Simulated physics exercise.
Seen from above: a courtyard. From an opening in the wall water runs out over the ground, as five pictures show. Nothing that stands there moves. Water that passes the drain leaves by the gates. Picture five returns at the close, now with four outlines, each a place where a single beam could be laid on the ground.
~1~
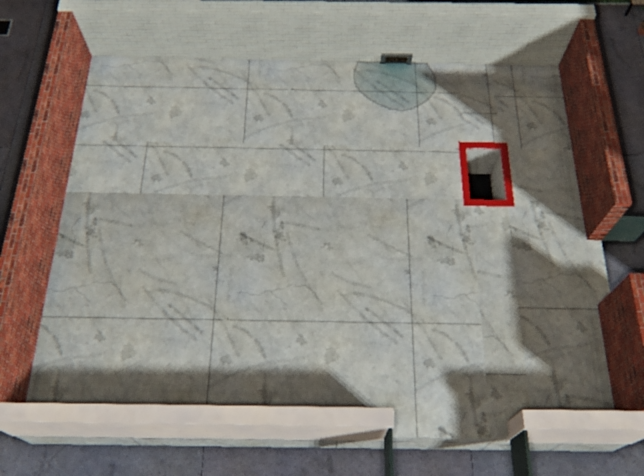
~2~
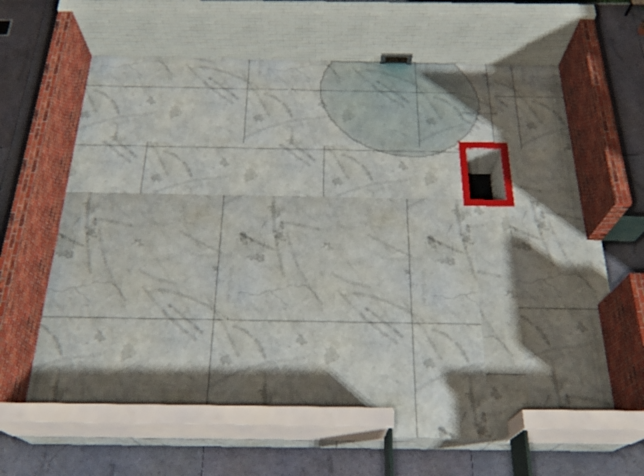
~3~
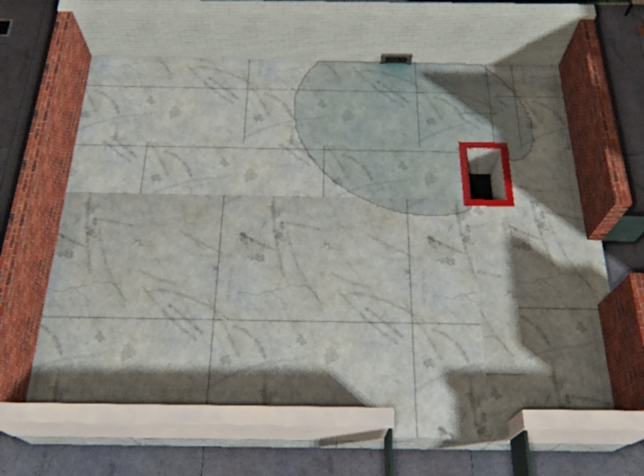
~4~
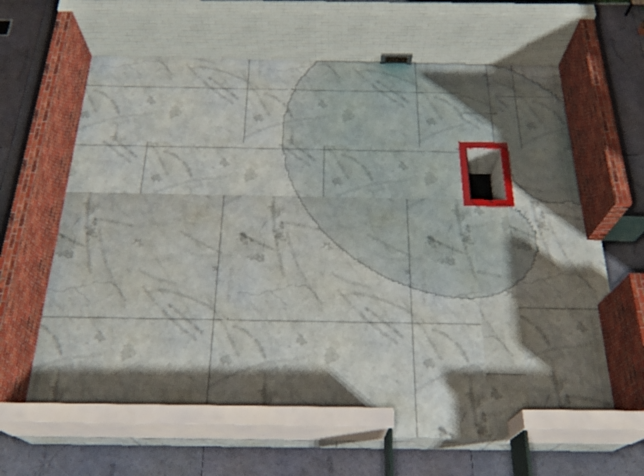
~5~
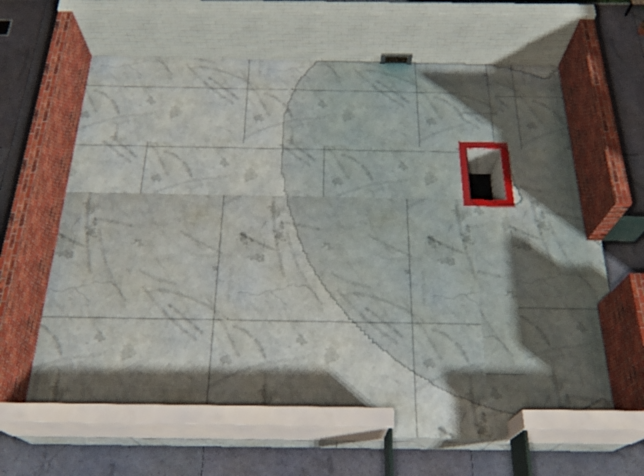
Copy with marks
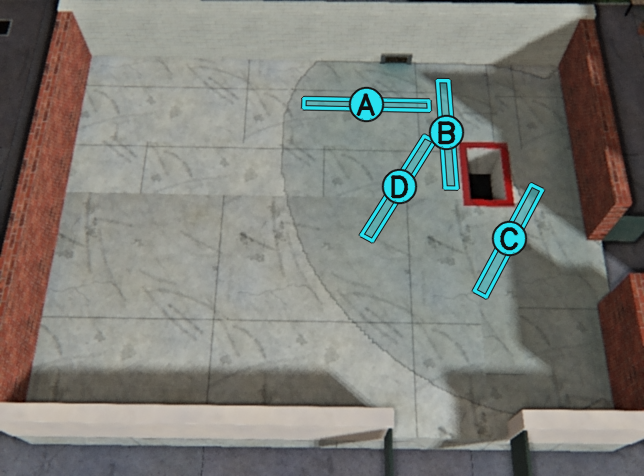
In a walled yard, water spreads from the back wall around a red-rimmed pit toward the front.
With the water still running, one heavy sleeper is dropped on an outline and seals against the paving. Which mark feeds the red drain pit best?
Use place C.
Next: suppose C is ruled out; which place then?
D it is.
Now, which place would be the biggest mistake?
It is B.
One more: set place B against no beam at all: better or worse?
Place B is worse.
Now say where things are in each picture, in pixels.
The first picture shows outfall at (396, 59); red drain pit at (486, 174); open gate at (592, 272); open gate at (448, 421); 2 % of the ground under water, visible out to (400, 104); red drain pit still dry.
In the second picture, 8 % of the ground under water, visible out to (420, 151); red drain pit still dry.
In the third picture, 17 % of the ground under water, visible out to (445, 208); red drain pit taking water.
In the fourth picture, 28 % of the ground under water, visible out to (489, 287); red drain pit taking water.
In the fifth picture, 44 % of the ground under water, visible out to (607, 373); red drain pit taking water.
In cyan, A from (303, 103) to (429, 105); B from (451, 188) to (443, 80); C from (480, 293) to (536, 187); D from (366, 237) to (429, 138).
With A, about 10 % of the stream goes into the red drain pit, about 89 % out by the gates.
With B, next to none of the stream goes into the red drain pit, about 99 % out by the gates.
With C, about 40 % of the stream goes into the red drain pit, about 60 % out by the gates.
With D, about 27 % of the stream goes into the red drain pit, about 72 % out by the gates.
